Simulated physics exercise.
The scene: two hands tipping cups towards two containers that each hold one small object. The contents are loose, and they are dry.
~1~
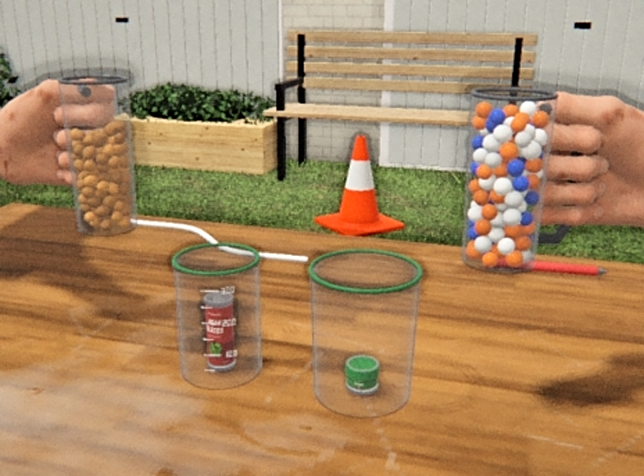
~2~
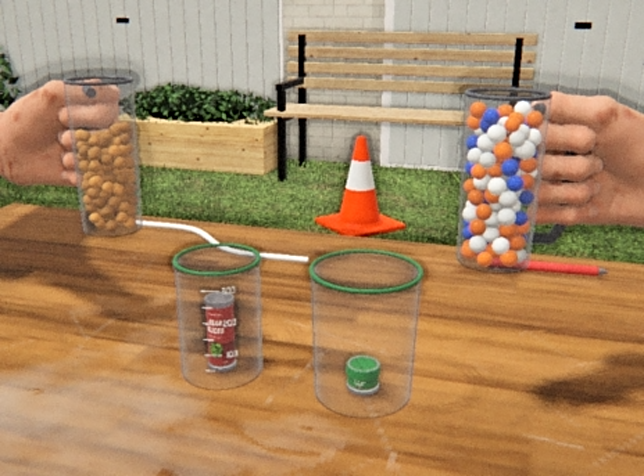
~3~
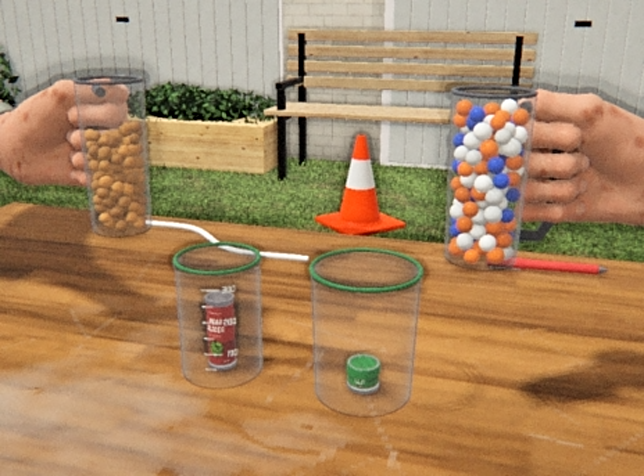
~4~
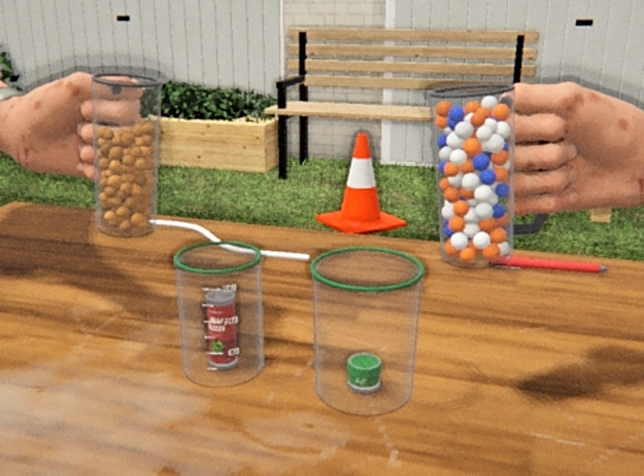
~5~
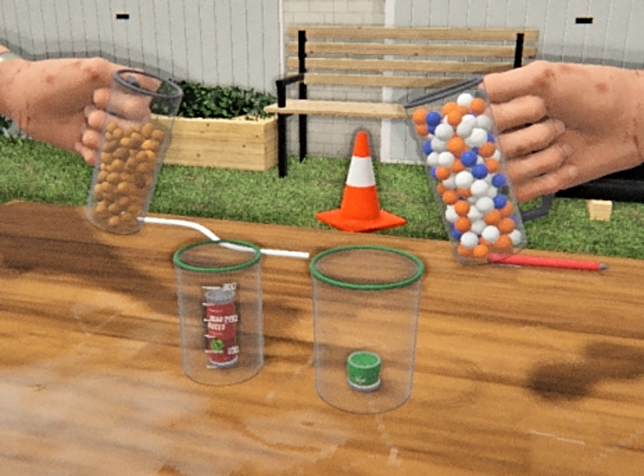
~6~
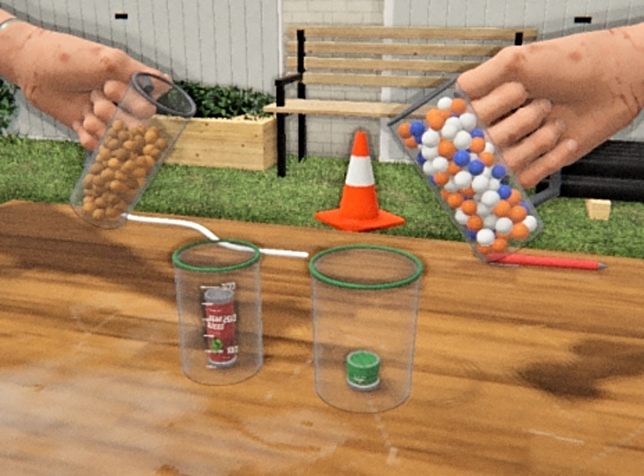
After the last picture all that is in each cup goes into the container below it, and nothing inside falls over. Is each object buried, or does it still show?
In order: Left object: Expect it to poke clear; right object: Expect it to be fully submerged.
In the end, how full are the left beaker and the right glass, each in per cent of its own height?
Near 50 on the left, 45 on the right.
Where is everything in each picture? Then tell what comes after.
The first picture shows small tin in the left beaker (220, 331), reaching well over half way up; left cup (101, 156), two thirds full of roasted chickpeas; small tin in the right glass (362, 375), a quarter of its height or less; right cup (505, 181), nearly full of round plastic beads.
The second picture shows left cup (106, 157), upright; right cup (500, 180), upright.
The third picture shows left cup (116, 157), upright; right cup (487, 178), upright.
The fourth picture shows left cup (127, 156), tipped 6°; right cup (474, 176), tipped 6°.
The fifth picture shows left cup (131, 155), tipped 21°; right cup (468, 174), tipped 21°.
The sixth picture shows small tin in the left beaker (221, 327); left cup (130, 155), tipped 36°; small tin in the right glass (363, 370); right cup (467, 173), tipped 36°.
Then, 0.24 s later than the last frame, left beaker empty, all of its cupful still in the cup; right glass empty, all of its cupful still in the cup.
Then, 0.55 s later than the last frame, left beaker empty, all of its cupful still in the cup; right glass nearly empty, nearly all of its cupful still in the cup.
Then, 0.88 s later than the last frame, left beaker nearly empty, the larger part of its cupful still in the cup; right glass a quarter full, roughly a third of its cupful still in the cup.
When it is over, left beaker half full (surface near (220, 308)), a scatter of pieces on the table; right glass half full (surface near (364, 330)), nothing beside it; the left thing is still showing; the right thing is covered.
